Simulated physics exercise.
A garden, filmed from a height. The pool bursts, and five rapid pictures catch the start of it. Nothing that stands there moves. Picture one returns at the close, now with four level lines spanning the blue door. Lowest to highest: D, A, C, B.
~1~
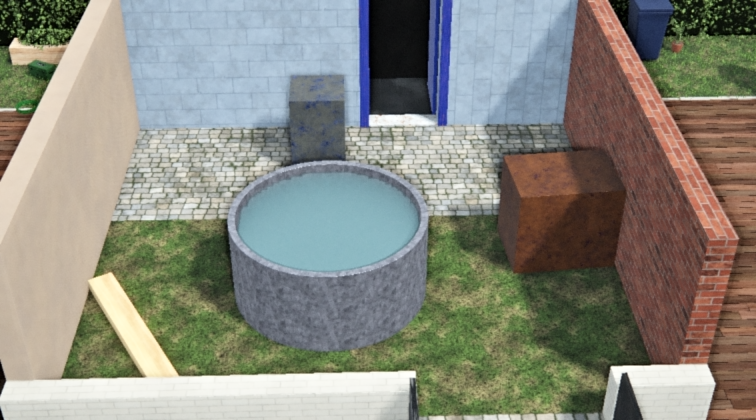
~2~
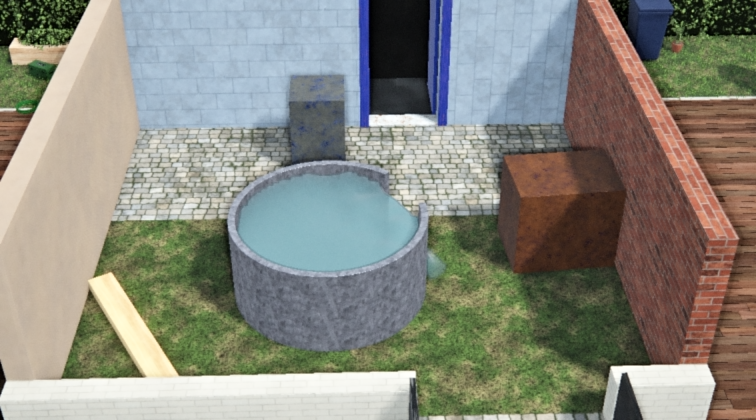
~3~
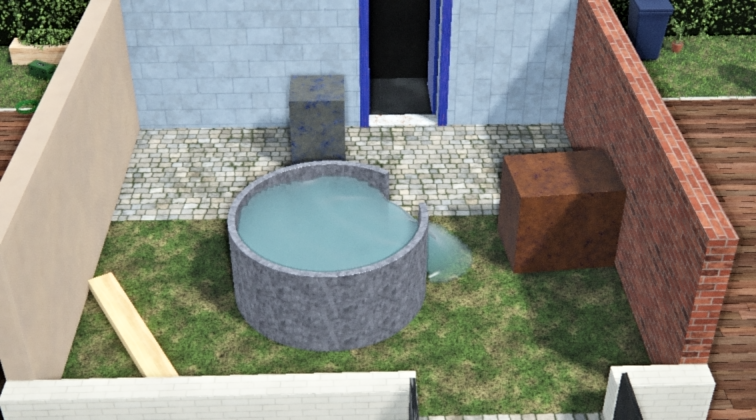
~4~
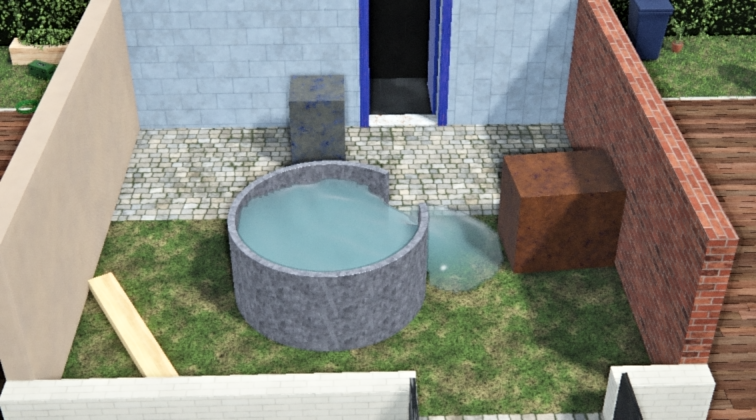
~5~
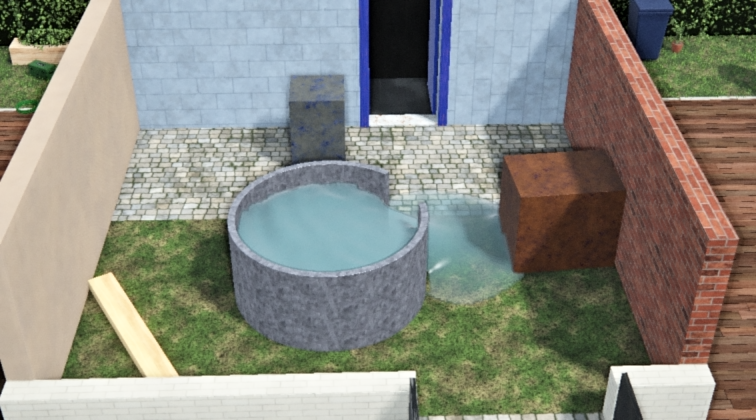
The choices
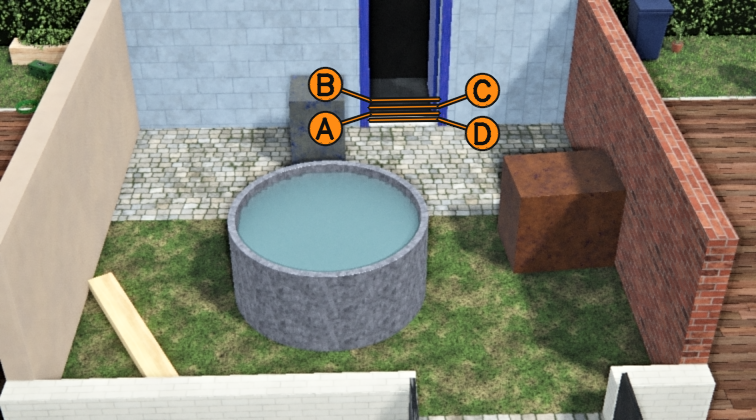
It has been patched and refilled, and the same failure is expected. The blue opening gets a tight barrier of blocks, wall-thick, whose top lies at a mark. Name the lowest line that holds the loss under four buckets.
A will do.
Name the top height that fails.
The answer is D.
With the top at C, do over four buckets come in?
No.
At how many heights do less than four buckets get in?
Three of the four.
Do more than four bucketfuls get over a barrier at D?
Yes, that goes wrong.
In orange, A at (404, 113); B at (404, 99); C at (404, 107); D at (404, 119); from the bottom up D, A, C, B.
Choosing A, a splash gets over, under a bucket.
Choosing B, nothing gets over.
Choosing C, nothing gets over.
Choosing D, about 13 bucketfuls get in.
